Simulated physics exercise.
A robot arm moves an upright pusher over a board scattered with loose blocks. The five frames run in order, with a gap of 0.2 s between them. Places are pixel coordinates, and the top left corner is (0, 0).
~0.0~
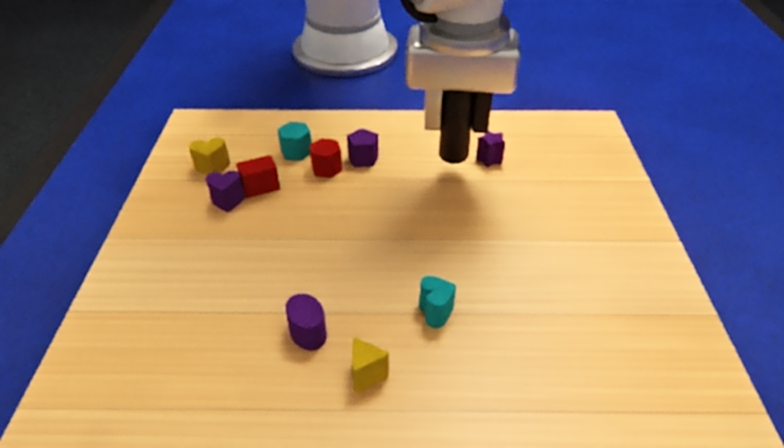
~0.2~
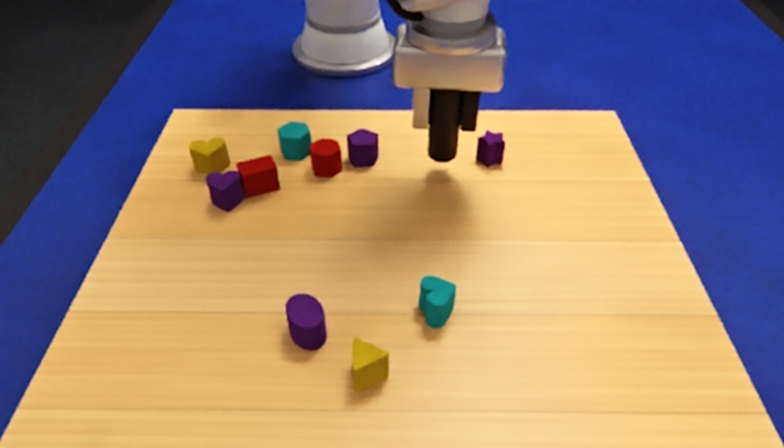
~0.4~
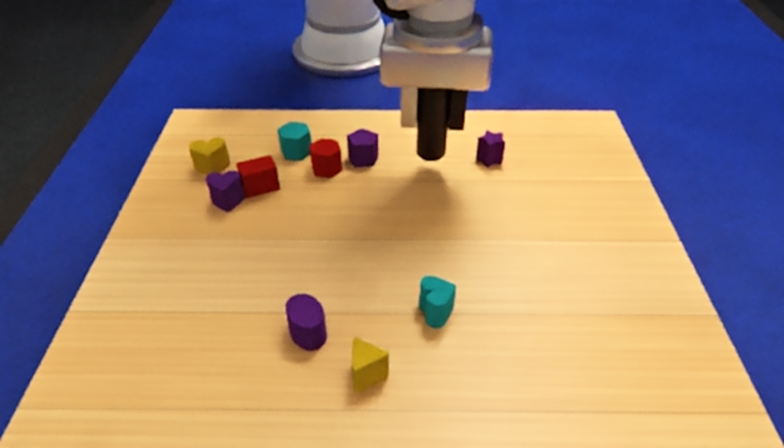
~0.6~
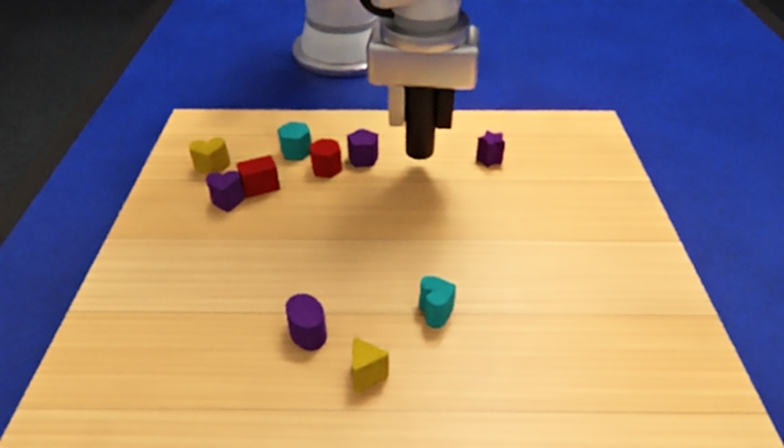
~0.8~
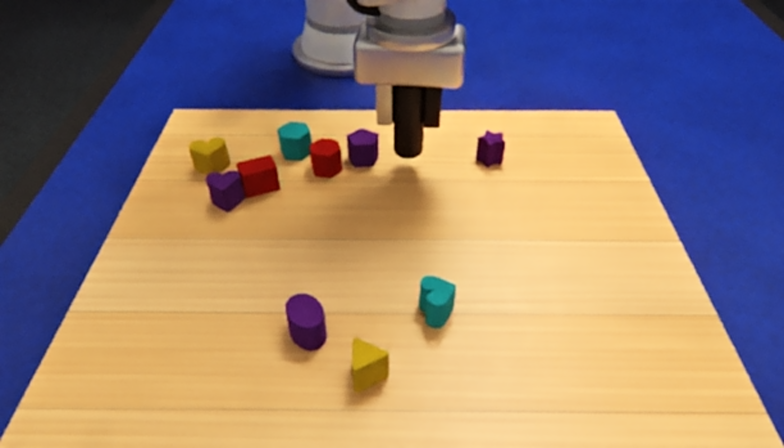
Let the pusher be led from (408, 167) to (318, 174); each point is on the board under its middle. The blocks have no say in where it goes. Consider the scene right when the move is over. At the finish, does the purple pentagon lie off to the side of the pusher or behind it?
I expect so.
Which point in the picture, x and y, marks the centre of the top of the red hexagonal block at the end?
It comes to (288, 146).
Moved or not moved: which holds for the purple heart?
That block is going to be left alone.
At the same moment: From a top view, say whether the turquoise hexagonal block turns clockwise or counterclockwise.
My answer: Clockwise.
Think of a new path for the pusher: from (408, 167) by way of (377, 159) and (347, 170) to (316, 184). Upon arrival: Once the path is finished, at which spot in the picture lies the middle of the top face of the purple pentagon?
My estimate: (329, 134).
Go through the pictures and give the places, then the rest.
In the first frame, lower end of the pusher at (453, 157), tops of blocks, purple heart at (223, 179), red rectangle at (256, 164), turquoise hexagonal block at (294, 129), red hexagonal block at (325, 146), purple pentagon at (363, 136).
In the second frame, pusher at (442, 155), blocks as before.
In the third frame, pusher at (431, 154), blocks as before.
In the fourth frame, pusher at (420, 153), blocks as before.
In the fifth frame, pusher at (408, 151), purple heart at (223, 179), red rectangle at (256, 164), turquoise hexagonal block at (294, 129), red hexagonal block at (325, 146), purple pentagon at (363, 136).
The first path, step by step. One third of the way, pusher at (377, 154); purple pentagon at (356, 136), turned 25° clockwise.
Two thirds of the way, pusher at (347, 156); red hexagonal block at (316, 146); purple pentagon at (342, 133), turned 70° clockwise.
At the end, pusher at (317, 158); purple heart not moved; red rectangle not moved; turquoise hexagonal block at (289, 128), turned 25° clockwise; red hexagonal block at (288, 146), turned 30° clockwise; purple pentagon at (339, 133), turned 80° clockwise.
